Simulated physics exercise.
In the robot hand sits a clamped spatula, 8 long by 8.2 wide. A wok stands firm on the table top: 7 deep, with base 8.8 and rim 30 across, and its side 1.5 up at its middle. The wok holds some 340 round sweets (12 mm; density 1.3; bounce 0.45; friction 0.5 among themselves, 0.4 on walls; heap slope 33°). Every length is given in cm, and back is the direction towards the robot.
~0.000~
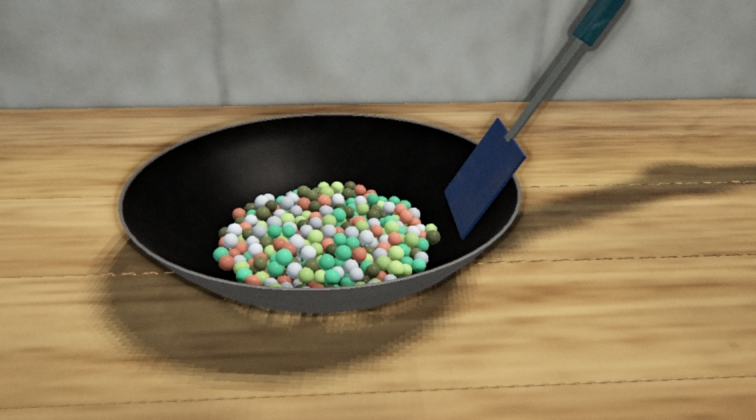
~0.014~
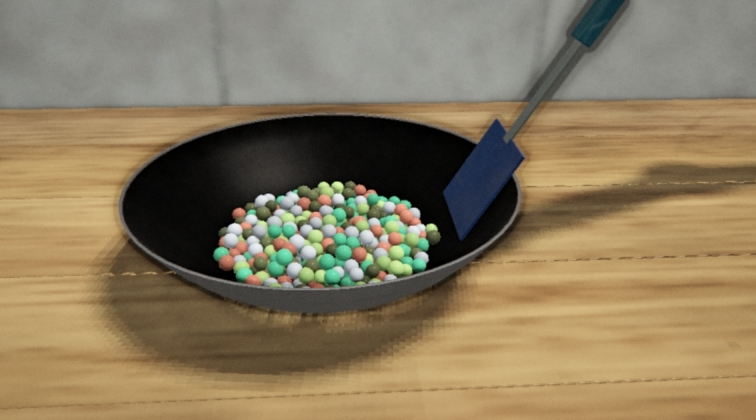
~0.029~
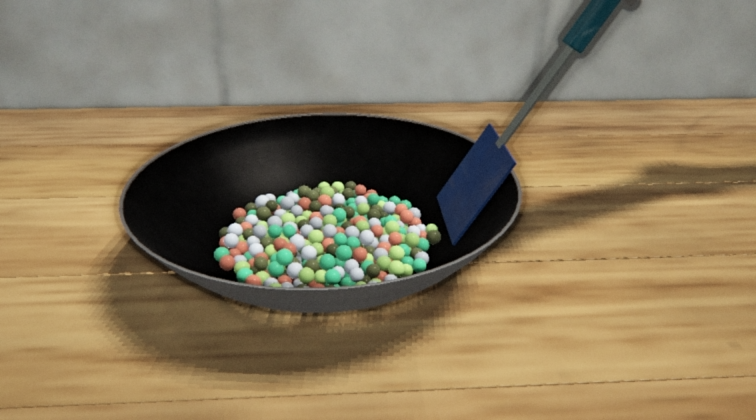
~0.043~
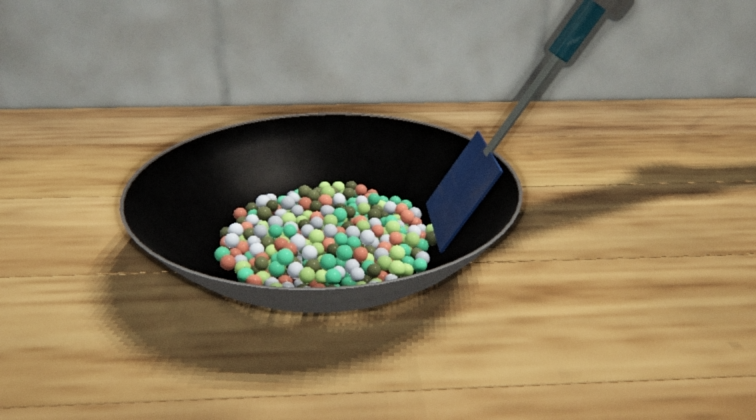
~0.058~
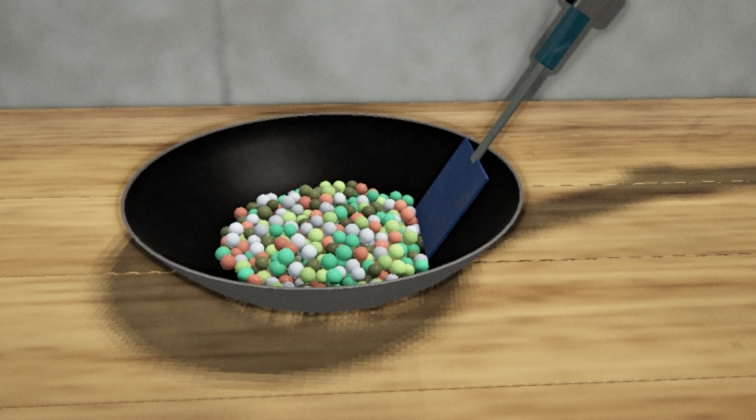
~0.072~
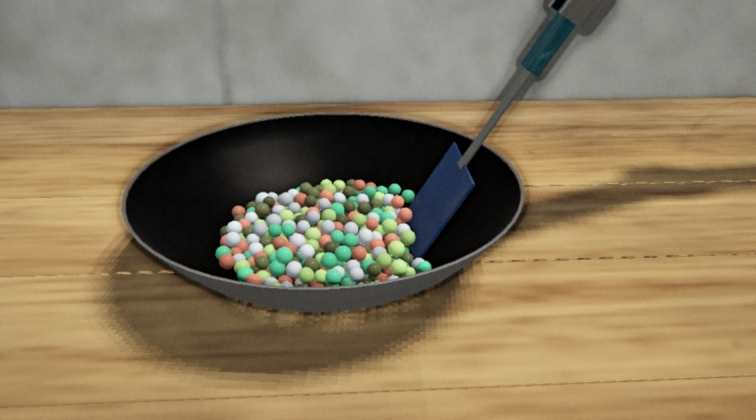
At the start, a blue spatula stands tilted inside the right side of a black wok holding a heap of small multicoloured balls on a wooden surface. The spatula then slides a short way left, its blade meeting the heap's right edge and nudging the nearest balls slightly inward.
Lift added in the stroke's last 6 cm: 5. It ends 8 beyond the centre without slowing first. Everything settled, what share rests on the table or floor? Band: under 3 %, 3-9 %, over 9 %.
3-9 %.
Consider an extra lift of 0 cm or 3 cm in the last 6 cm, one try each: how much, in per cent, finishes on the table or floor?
Try one gives about 5 in a hundred, try two about 5 in a hundred.
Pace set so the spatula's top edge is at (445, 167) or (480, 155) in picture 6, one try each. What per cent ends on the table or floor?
Try one roughly 15 per cent; try two roughly 0 per cent.
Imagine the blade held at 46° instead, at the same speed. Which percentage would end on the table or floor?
Some 5 in a hundred.
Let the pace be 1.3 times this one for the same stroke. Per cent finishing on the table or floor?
That comes to some 10 per cent, roughly.
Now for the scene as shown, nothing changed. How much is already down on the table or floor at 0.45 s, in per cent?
4 per cent.
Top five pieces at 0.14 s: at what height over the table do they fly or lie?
I'd put it close to 4 cm.
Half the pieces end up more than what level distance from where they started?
Distance: Around 4 cm.
After 0.14 s, sloping 59°, highest piece 4 above the table; 341 in the wok.
After 0.22 s, sloping 59°, highest piece 6 above the table; 341 in the wok.
After 0.45 s, sloping 59°, highest piece 7 above the table; 324 in the wok, 14 on the table or floor, 3 on the blade or in flight.
After 1.50 s, sloping 59°, highest piece 5 above the table; 324 in the wok, 17 on the table or floor.
In the end, 324 in the wok, 17 on the table or floor. That is 5 % on the table or floor.
